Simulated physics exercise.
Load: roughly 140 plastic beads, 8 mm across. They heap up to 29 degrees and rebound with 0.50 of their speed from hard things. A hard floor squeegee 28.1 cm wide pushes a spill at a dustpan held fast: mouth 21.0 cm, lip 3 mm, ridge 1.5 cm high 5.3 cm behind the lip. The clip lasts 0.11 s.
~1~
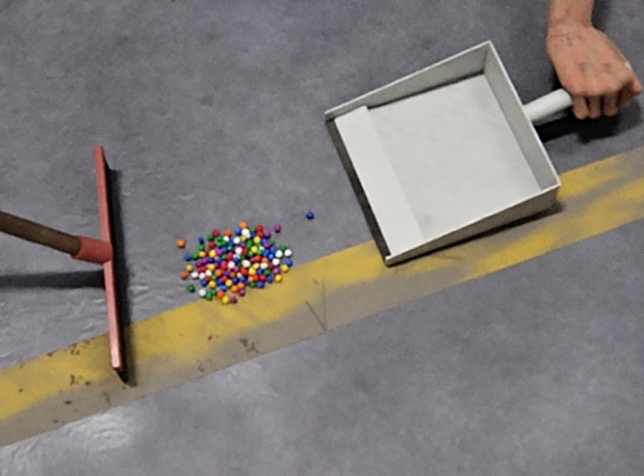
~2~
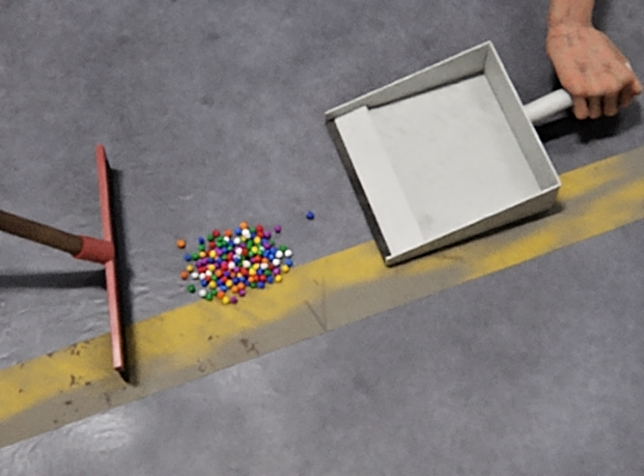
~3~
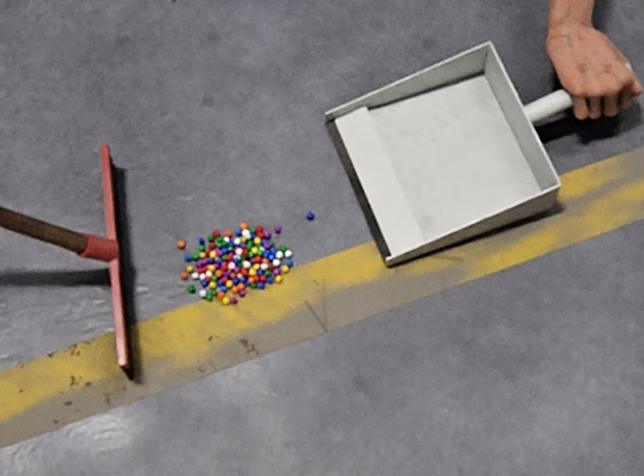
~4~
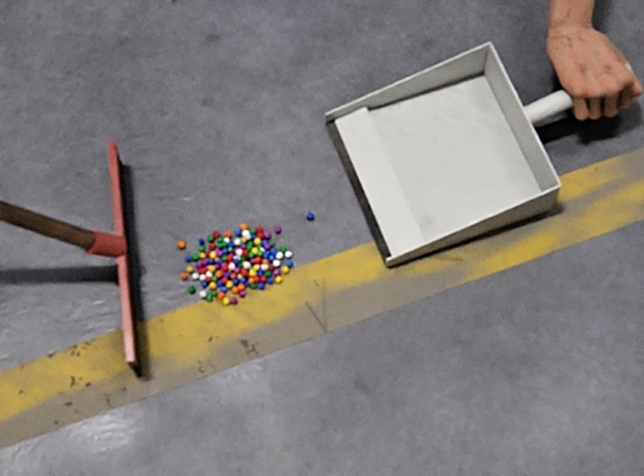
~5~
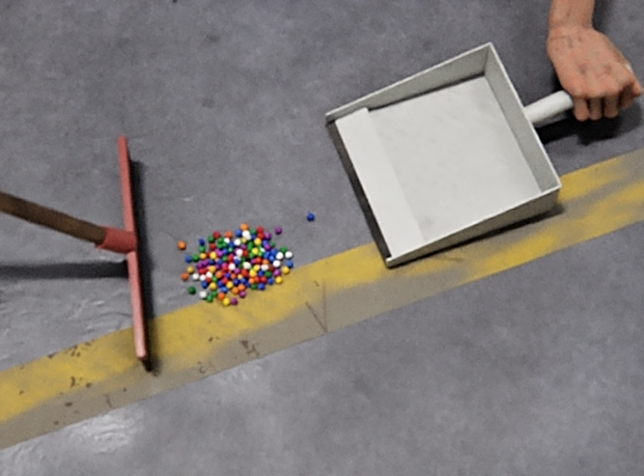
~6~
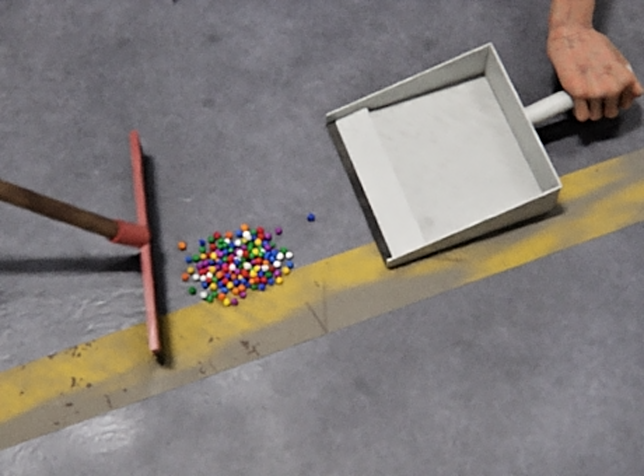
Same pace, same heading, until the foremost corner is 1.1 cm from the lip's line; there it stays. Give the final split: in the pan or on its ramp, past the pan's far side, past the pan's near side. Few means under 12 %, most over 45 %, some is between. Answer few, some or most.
In the pan or on its ramp: Few; past the pan's far side: Few; past the pan's near side: Some.
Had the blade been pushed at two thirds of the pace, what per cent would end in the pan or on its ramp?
Then about 0 per cent.
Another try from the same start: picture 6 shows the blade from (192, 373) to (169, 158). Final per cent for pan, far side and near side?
Pan 25, far 5, near 45.
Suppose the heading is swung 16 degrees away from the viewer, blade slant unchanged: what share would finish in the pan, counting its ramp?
Then about 0 per cent.
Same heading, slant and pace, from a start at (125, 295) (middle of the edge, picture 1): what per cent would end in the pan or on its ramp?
Some 10 per cent.
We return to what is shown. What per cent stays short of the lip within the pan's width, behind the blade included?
Some 70 per cent.
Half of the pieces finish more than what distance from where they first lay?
About 16 cm.
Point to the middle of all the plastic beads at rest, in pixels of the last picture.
Near (361, 227).
Then, 0.16 s after the last picture, middle of the blade 14 cm from the lip; 0 % over the lip, far side 0 %, near side 5 %.
Then, 0.26 s after the last picture, middle of the blade 7 cm from the lip; 0 % over the lip, far side 0 %, near side 15 %.
Then, 0.50 s after the last picture, middle of the blade 4 cm from the lip; 10 % over the lip, far side 0 %, near side 25 %.
In the end, pan 5 %, far side 0 %, near side 25 %, in front of the lip or behind the blade 70 %.
